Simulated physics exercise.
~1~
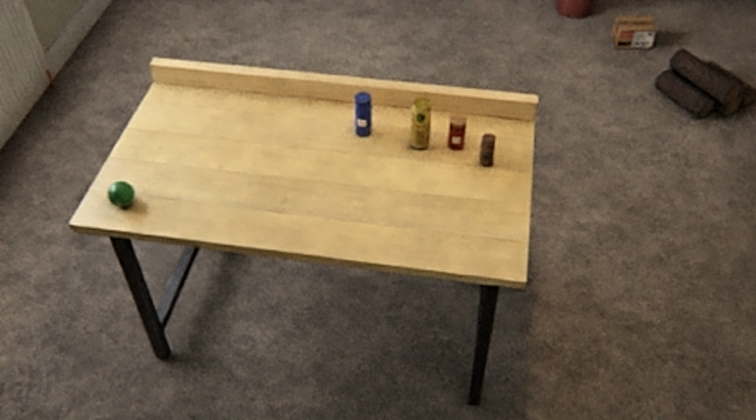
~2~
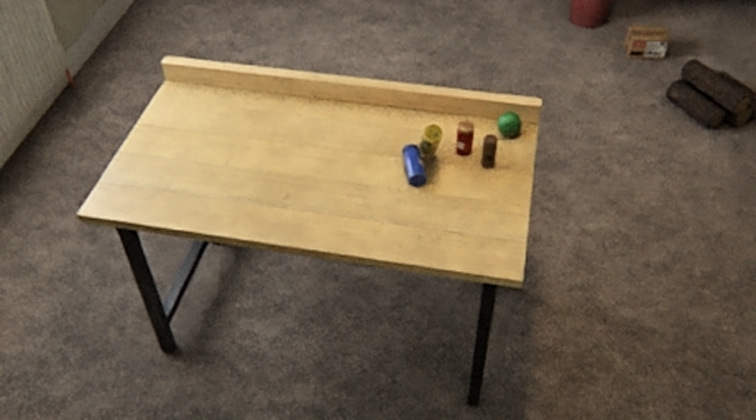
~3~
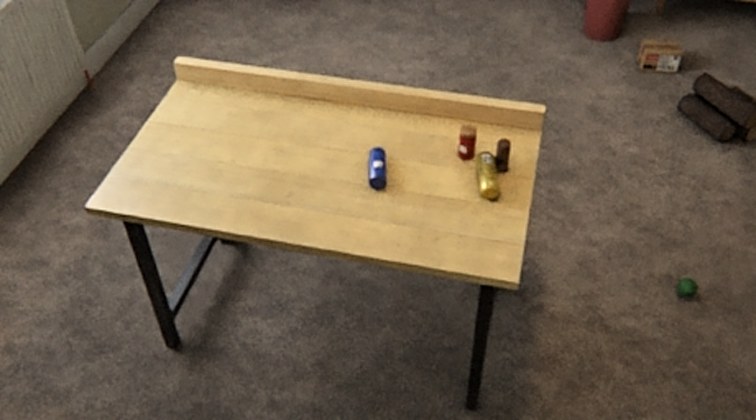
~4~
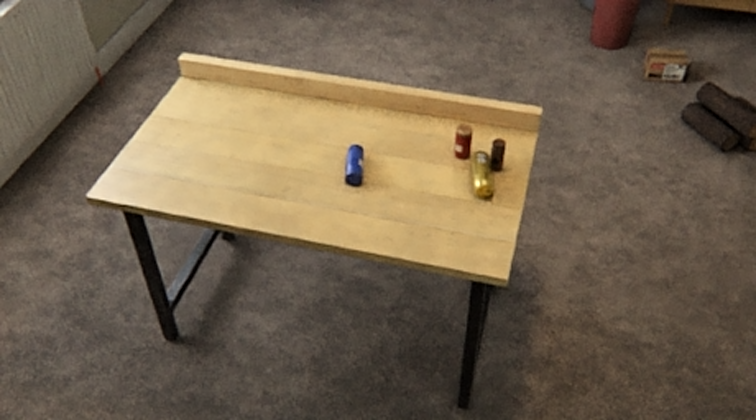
Table with a green ball rolling right, blue and yellow containers tipping over, red and brown ones left standing, ball dropping off.
